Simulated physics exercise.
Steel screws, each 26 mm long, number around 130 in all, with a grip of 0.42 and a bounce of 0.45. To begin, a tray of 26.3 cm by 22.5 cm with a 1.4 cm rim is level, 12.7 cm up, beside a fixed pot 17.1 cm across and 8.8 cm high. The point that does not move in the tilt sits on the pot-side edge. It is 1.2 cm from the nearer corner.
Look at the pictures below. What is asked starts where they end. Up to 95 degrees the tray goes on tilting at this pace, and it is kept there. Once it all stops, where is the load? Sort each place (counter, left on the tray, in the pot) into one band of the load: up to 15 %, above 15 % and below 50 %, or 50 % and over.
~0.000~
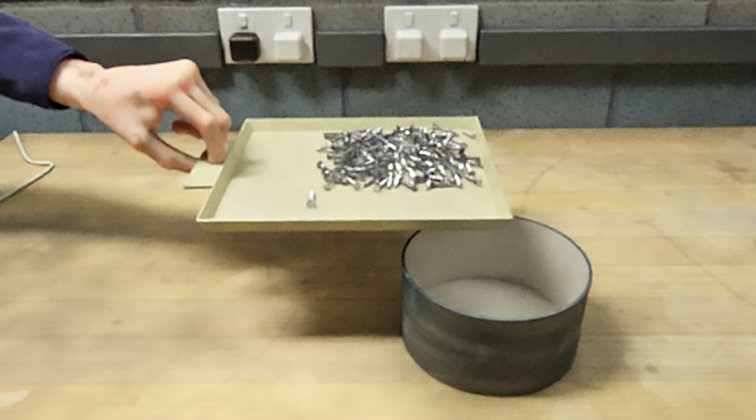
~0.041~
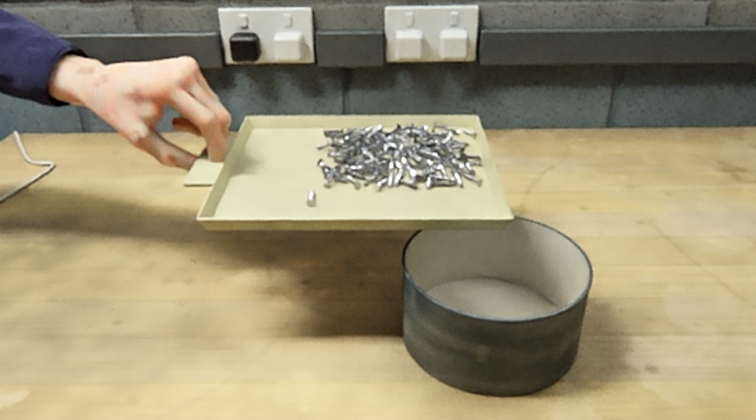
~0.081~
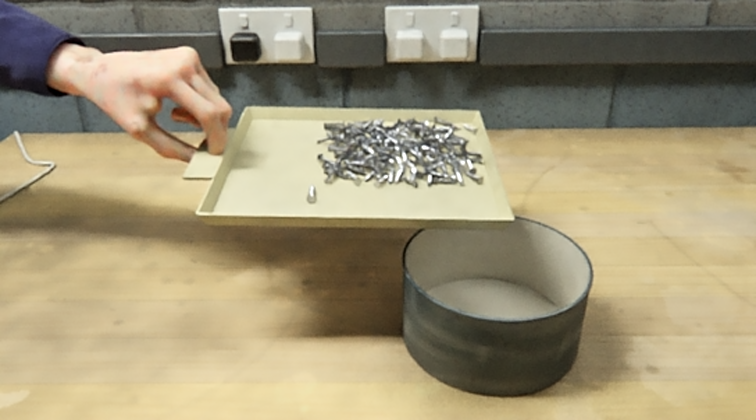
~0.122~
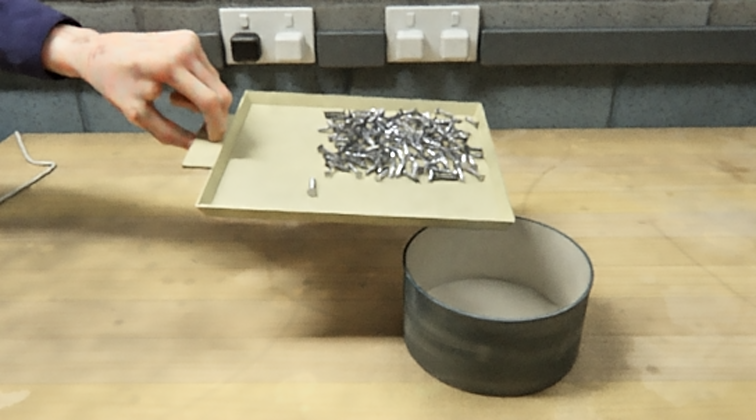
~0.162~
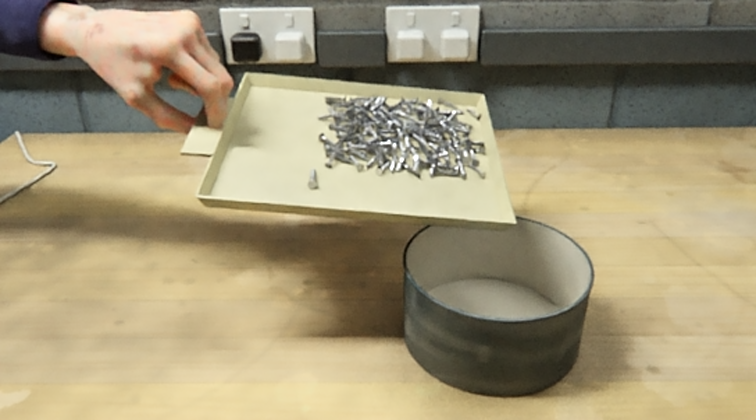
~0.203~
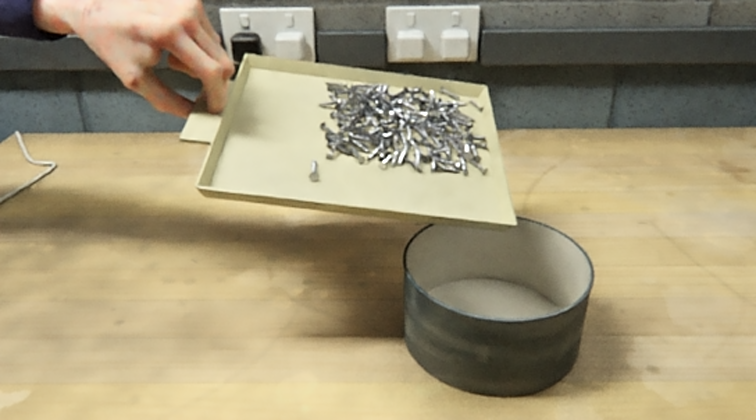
Counter: Up to 15 %; tray: Up to 15 %; pot: 50 % and over.
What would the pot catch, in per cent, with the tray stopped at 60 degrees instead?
I'd expect some 85 per cent in the pot.
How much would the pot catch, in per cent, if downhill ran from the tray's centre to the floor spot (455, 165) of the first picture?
That would be close to 10 per cent.
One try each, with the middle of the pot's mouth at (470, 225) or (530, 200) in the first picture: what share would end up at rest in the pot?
About 0 and 0 per cent.
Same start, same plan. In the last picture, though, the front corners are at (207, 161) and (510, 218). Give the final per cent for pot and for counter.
That works out as pot 75 and counter 25.
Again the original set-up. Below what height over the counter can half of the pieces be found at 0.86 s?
Roughly 4 centimetres, more or less.
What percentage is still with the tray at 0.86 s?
10 %, give or take.
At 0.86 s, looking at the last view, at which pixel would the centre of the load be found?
Around (530, 343).
After 0.60 s, tilt 53 degrees; the tray holds 100 %, the pot 0 %.
After 0.86 s, tilt 79 degrees; the tray holds 10 %, the pot 75 %.
After 1.23 s, tilt 95 degrees; the tray holds 0 %, the pot 95 %.
By 1.6 s all is still; counter 5 %, tray 0 %, pot 95 %.
